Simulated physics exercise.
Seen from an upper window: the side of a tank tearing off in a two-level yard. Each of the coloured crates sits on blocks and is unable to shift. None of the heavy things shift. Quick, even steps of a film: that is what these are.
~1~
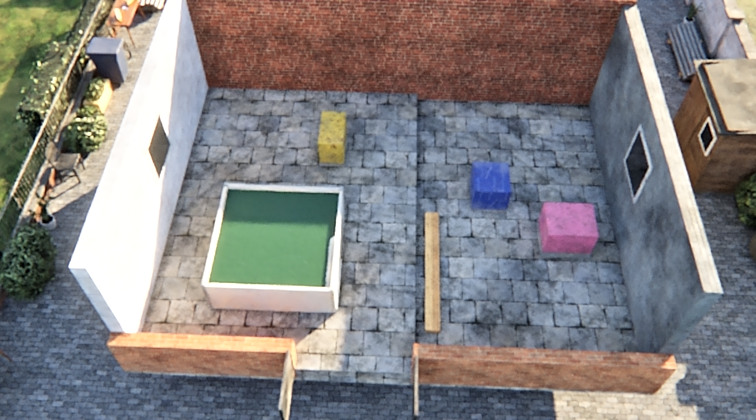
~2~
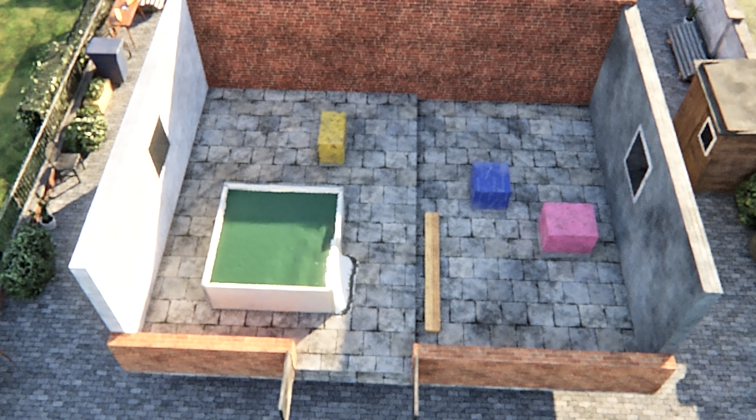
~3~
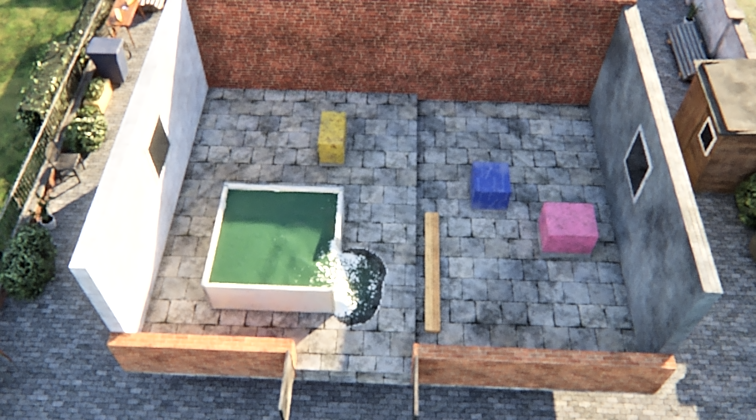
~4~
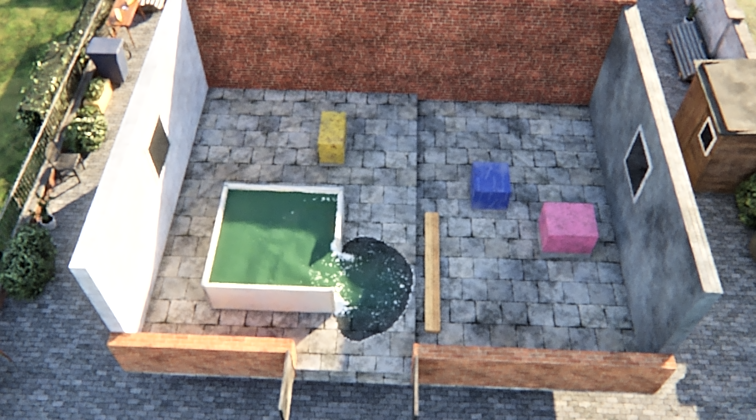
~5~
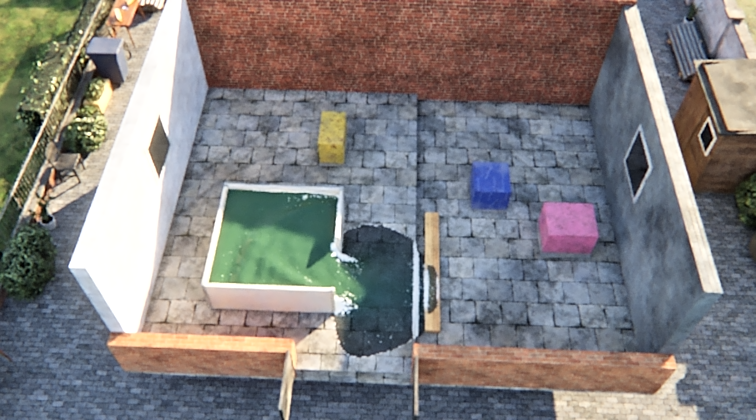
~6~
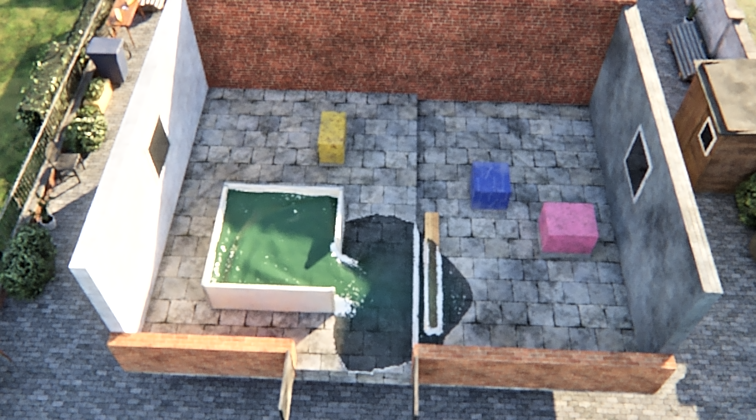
Green water bursts through the right side of a white-walled tank, spreads in a dark pool across the stone paving, then reaches and passes a wooden plank, while the yellow, blue and pink crates stay still.
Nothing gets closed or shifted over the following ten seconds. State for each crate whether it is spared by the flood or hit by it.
In the end the blue crate is flooded; the yellow crate is not flooded; the pink crate is flooded.
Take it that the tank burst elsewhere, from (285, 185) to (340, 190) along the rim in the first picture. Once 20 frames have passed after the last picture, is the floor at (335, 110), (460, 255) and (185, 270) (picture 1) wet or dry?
In order: Swamped, spared, spared.
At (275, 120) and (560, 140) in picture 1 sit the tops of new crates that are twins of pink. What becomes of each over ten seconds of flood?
First is never reached; second is reached.
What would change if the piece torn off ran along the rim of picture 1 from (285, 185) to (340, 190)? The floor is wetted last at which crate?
I say the pink one.
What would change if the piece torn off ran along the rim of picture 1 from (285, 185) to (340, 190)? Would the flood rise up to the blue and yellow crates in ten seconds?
First, the blue crate is flooded; second, the yellow crate is flooded.
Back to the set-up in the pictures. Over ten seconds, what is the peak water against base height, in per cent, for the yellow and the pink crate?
About 0 % and 160 %.
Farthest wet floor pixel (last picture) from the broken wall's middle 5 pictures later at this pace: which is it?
Somewhere about (589, 331).
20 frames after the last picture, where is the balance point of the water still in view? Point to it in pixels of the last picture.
Centre of the water: Near (411, 270).
A moment on, water covers 25 % of the floor; the blue crate not reached, the yellow crate not reached, the pink crate water round its plinth.
Next, water covers 35 % of the floor; the blue crate water round its plinth, the yellow crate not reached, the pink crate water round its plinth.
Then, water covers 45 % of the floor; the blue crate water round its plinth, the yellow crate not reached, the pink crate water round its plinth.
Later, water covers 55 % of the floor; the blue crate water round its plinth, the yellow crate not reached, the pink crate water round its plinth.
In the end, water covers 55 % of the floor; the blue crate was topped, the yellow crate stayed above the water, the pink crate was topped.
